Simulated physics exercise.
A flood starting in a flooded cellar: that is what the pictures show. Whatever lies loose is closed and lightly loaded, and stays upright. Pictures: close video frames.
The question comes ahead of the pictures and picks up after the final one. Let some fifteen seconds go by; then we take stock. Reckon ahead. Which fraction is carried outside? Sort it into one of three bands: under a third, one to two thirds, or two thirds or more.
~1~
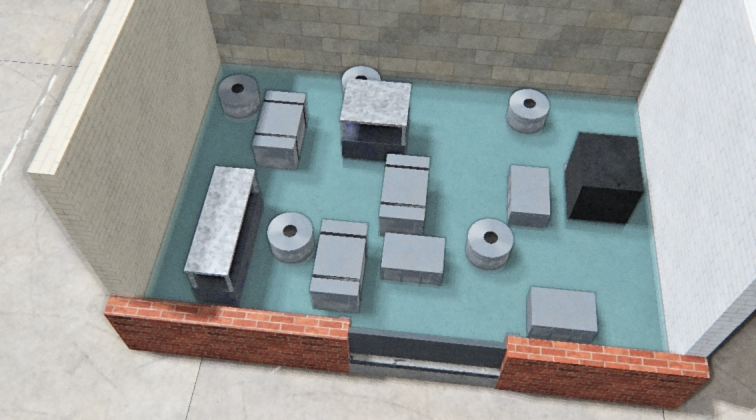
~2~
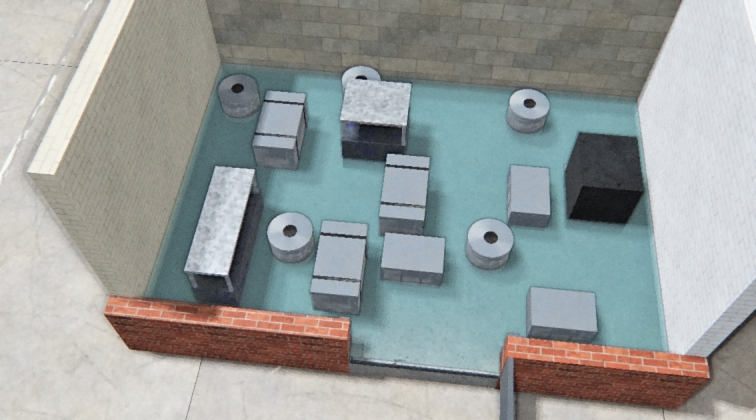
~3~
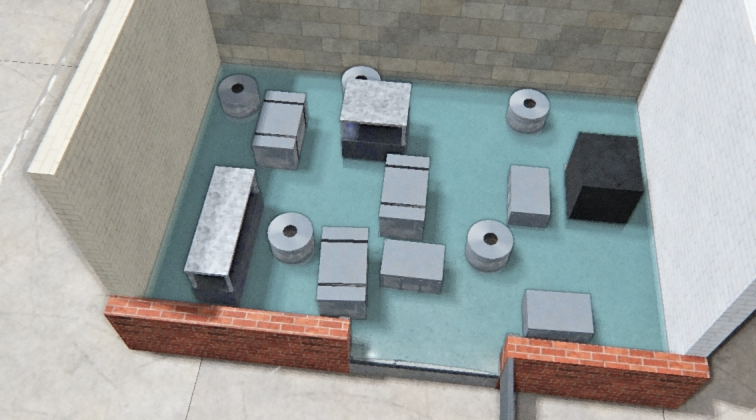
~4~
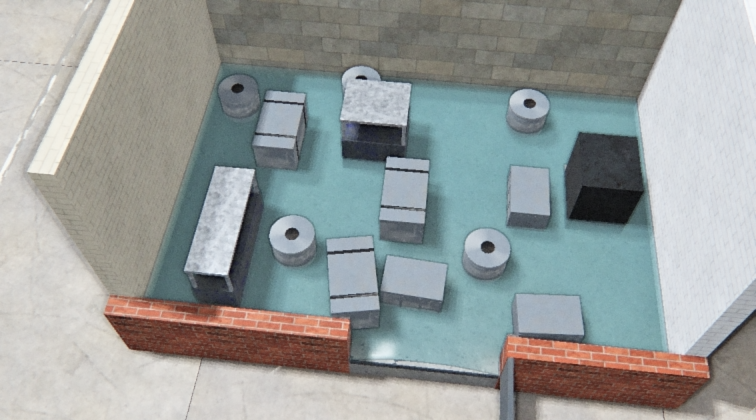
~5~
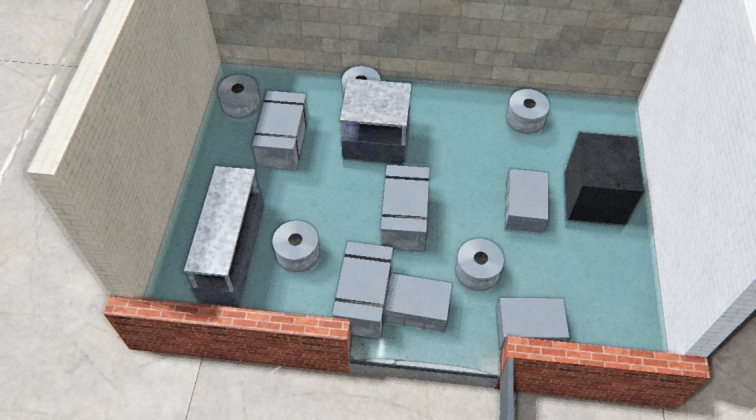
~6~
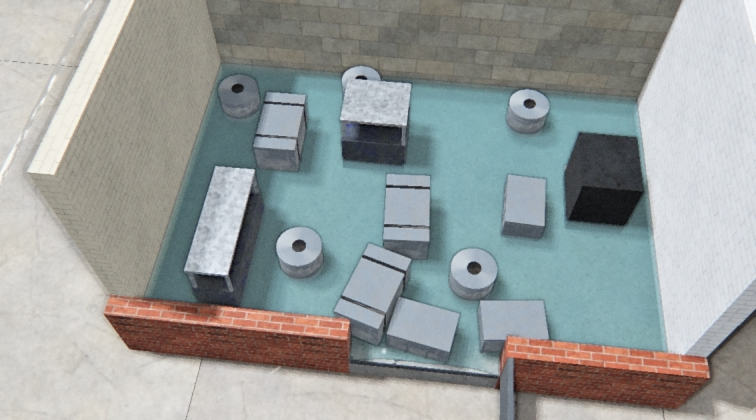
It falls in the top band, two thirds or more.
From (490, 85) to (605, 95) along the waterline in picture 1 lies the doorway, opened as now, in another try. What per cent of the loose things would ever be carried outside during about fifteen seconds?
Near 50 percent, give or take.
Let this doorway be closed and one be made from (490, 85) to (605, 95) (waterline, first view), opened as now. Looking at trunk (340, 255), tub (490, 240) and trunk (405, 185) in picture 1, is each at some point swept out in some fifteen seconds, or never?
Result, in listed order: Retained / exited / exited.
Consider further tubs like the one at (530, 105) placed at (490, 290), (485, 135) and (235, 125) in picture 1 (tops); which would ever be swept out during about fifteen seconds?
Per object, in the order given: Exits at some point / exits at some point / never exits.
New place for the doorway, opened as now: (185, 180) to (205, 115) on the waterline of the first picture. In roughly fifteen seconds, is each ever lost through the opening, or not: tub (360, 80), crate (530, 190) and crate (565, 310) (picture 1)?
In the order given: Flushed out, retained, retained.
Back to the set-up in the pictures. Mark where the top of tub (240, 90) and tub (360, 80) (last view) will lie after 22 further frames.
They'd be somewhere near (253, 111) and (396, 97).
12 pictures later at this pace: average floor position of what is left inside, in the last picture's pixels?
The average lies close to (393, 175).
A moment on, 1 of 11 are out; 10 afloat.
Next, 6 of 11 are out; 5 afloat.
Later, 7 of 11 are out; 4 afloat.
In the end, 8 of 11 are out; 2 afloat.
